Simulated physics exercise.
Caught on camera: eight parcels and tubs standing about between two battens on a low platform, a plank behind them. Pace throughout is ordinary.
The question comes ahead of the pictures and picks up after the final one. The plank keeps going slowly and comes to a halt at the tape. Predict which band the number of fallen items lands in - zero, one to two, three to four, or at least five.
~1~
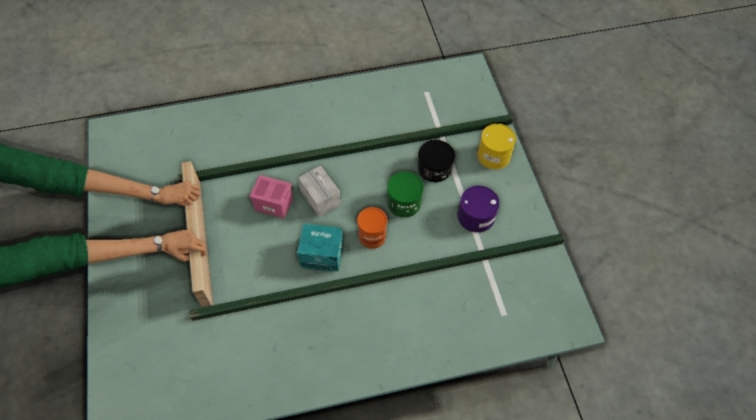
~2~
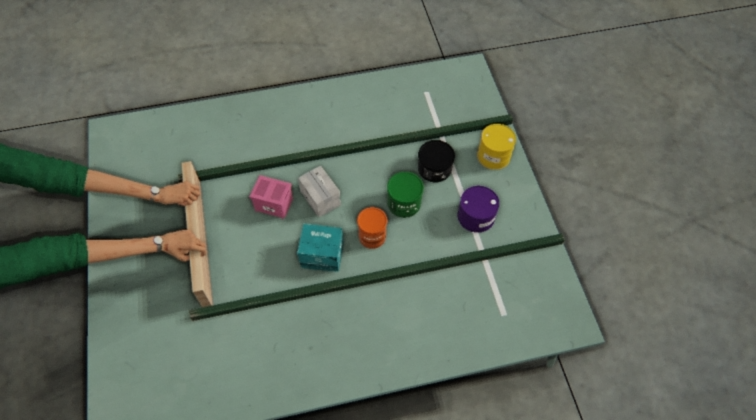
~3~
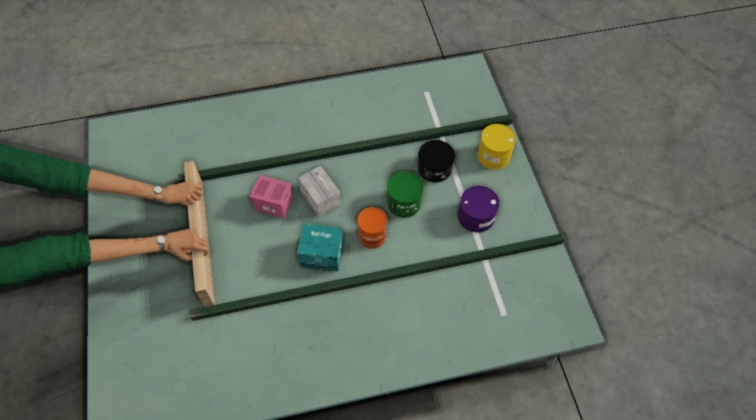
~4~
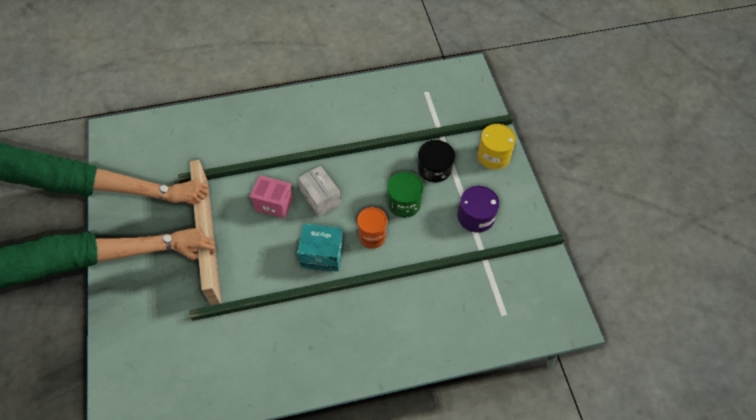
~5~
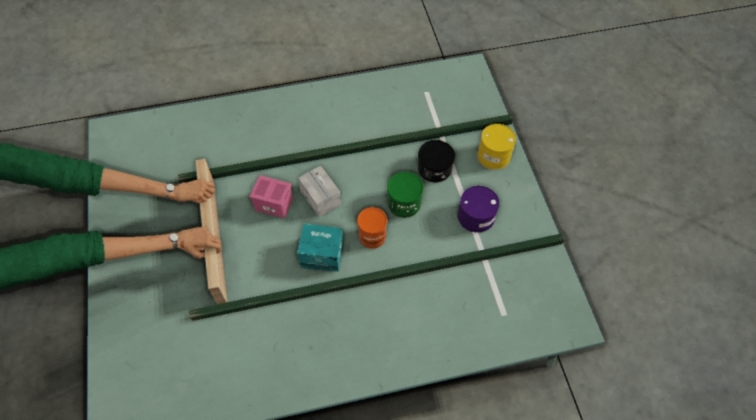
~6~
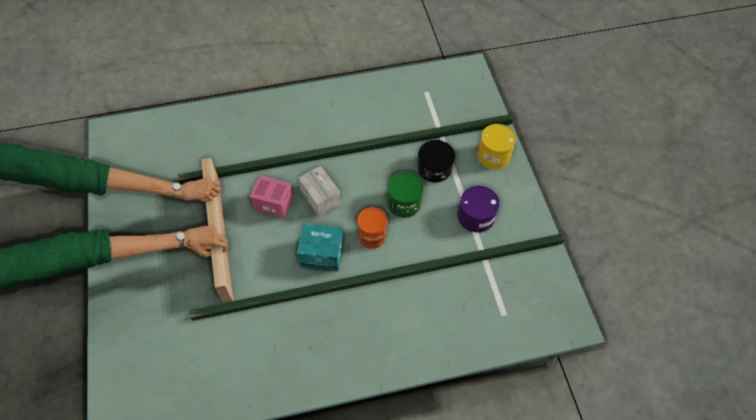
When it halts, one, or two, of them have come off.
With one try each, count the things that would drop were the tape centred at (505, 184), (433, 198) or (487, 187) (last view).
Counts per try, in order: 5 / 1 / 3.
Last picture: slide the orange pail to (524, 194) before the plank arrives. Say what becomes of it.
Result: The orange pail ends up off.
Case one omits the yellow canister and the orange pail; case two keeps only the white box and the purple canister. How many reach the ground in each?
Tally per try: 0 / 1.
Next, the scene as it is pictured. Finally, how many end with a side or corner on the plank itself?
Tally at the end: 3.
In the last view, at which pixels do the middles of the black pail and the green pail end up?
In the last picture the black pail sits at (525, 145) while the green pail sits at (480, 182).
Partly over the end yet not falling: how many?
Number: 1.
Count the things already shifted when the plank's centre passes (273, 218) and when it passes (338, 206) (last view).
First 2, after that 5.
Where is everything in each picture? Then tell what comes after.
In the first picture, yellow canister (496, 147); purple canister (478, 209); black pail (436, 161); plank (197, 233); tape (461, 192).
In the second picture, purple canister (478, 209); pink tote (272, 198).
In the third picture, black pail (436, 161); orange pail (372, 229).
In the fourth picture, yellow canister (496, 147); plank (205, 231).
In the fifth picture, purple canister (478, 209); white box (320, 192).
In the sixth picture, yellow canister (496, 147); purple canister (478, 209); black pail (436, 161); plank (217, 229); tape (461, 192).
A little later, none off yet; yellow canister at rest near (496, 147); purple canister at rest near (478, 209); black pail at rest near (436, 161).
When it is over, the number that fall off is one or two; down, purple canister and yellow canister.
